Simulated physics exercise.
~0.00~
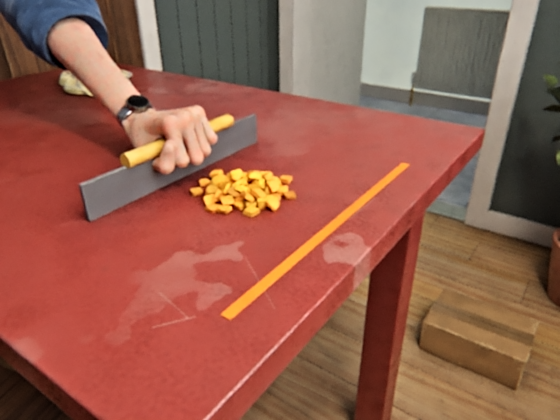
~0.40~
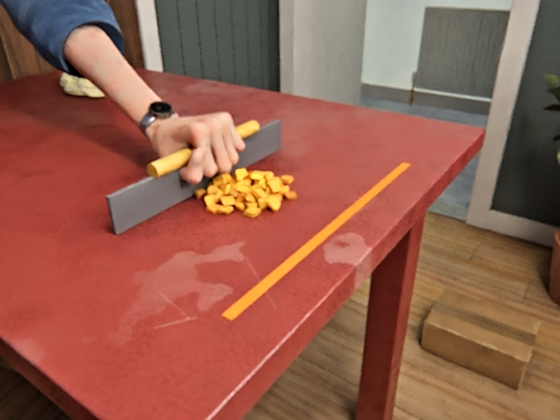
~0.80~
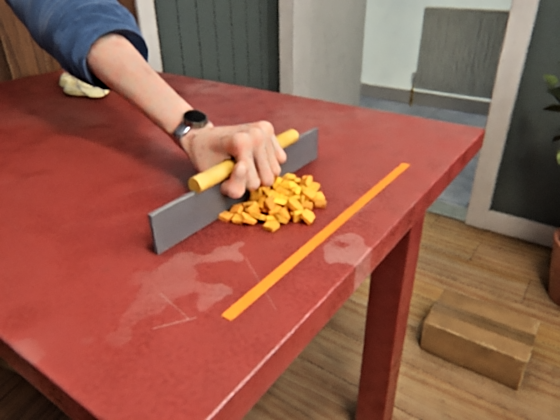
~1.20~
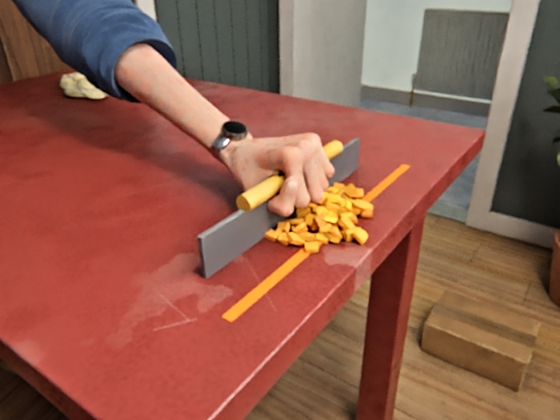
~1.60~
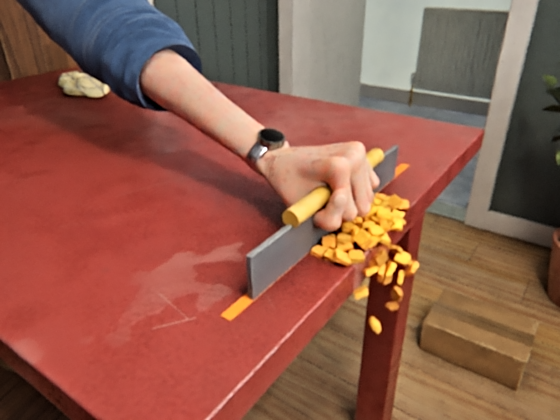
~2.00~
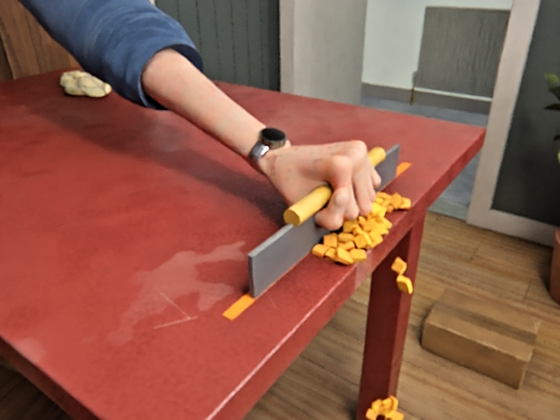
On a red table, a hand pushing orange chunks rightward with a scraper, stopping at the orange tape as some fall off the edge.
